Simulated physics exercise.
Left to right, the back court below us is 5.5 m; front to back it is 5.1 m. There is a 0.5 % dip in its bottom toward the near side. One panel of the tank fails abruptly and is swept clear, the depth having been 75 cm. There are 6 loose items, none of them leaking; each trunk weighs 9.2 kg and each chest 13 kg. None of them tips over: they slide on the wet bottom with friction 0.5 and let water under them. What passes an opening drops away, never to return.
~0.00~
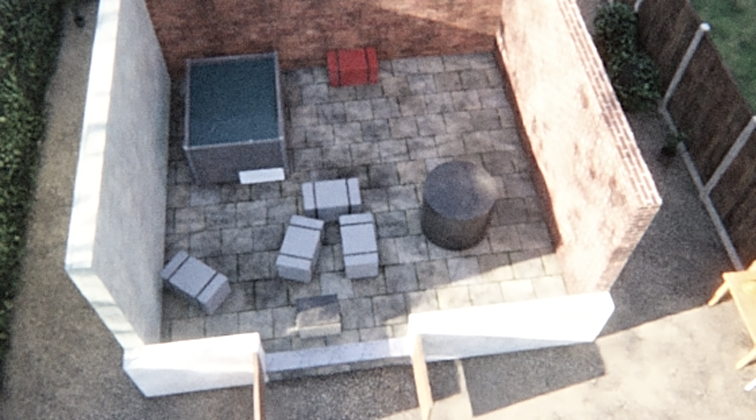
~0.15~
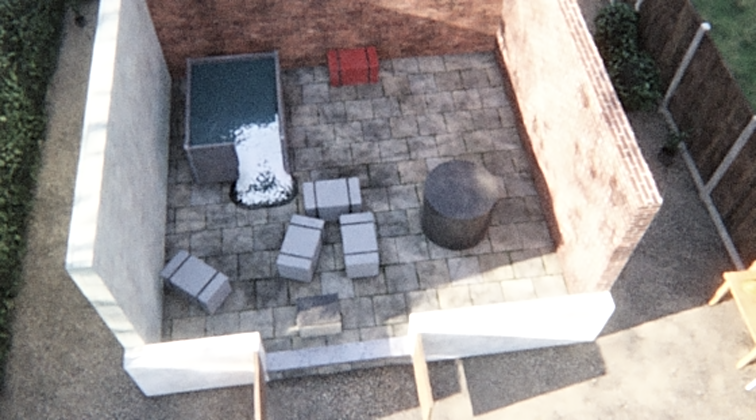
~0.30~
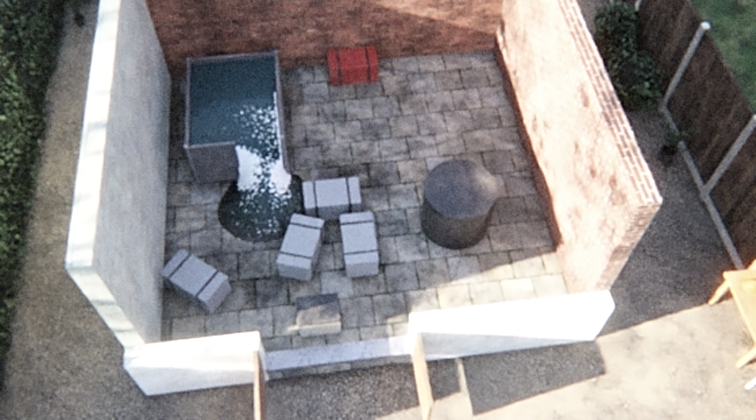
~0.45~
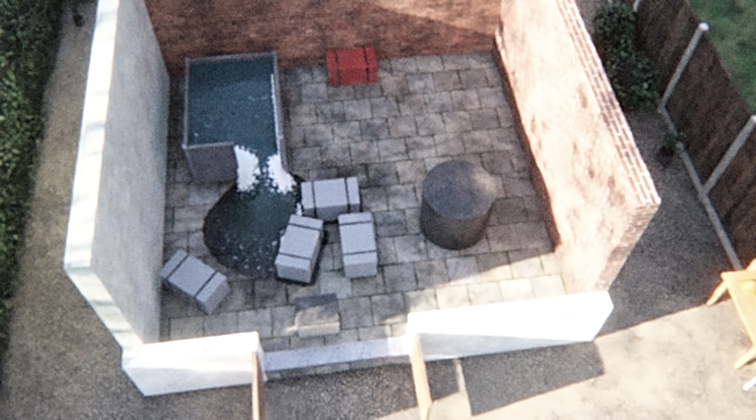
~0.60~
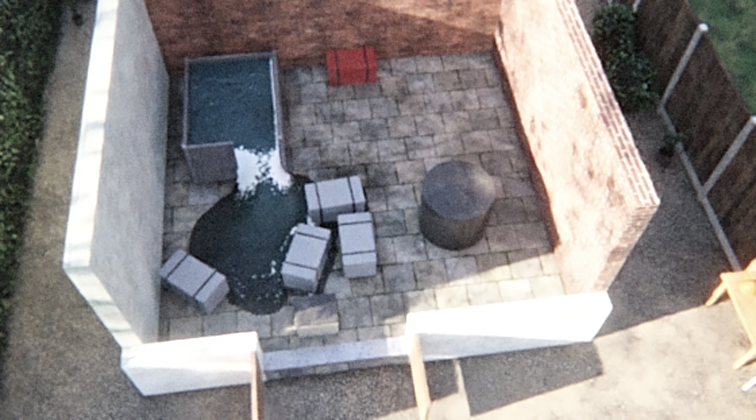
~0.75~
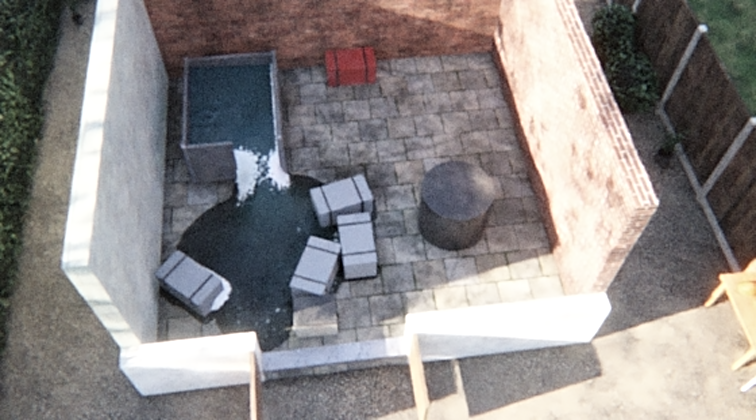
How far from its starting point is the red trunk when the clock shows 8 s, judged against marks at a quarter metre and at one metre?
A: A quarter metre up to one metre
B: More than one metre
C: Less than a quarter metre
Option C: Less than a quarter metre.
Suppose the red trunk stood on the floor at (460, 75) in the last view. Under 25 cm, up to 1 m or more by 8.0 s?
Put there, it remains roughly in place.
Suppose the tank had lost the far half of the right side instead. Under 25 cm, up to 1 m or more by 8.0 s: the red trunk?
I'd say the red trunk gets swept off.
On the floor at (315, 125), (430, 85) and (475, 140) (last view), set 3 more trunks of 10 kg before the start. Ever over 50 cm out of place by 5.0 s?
Going through them in the order asked, they come out shy of the mark, shy of the mark and shy of the mark.
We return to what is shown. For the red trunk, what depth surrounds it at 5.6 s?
Close to 0 centimetres.
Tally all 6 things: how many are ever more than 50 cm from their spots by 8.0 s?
The answer here is 5.
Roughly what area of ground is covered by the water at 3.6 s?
I'd put it close to 17 m2.
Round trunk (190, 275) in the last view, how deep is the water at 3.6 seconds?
I'd say some 13 cm.
After 1.6 s the red trunk is near (350, 58), 0.0 m from its start, aground; 1 of 6 are out; 2 afloat.
After 3.6 s the red trunk is near (350, 58), 0.0 m from its start, aground; 2 of 6 are out; 1 afloat.
After 5.6 s the red trunk is near (350, 58), 0.0 m from its start, aground; 3 of 6 are out; 2 afloat.
After 8.0 s the red trunk is near (350, 58), 0.0 m from its start, aground; 3 of 6 are out; 1 afloat.
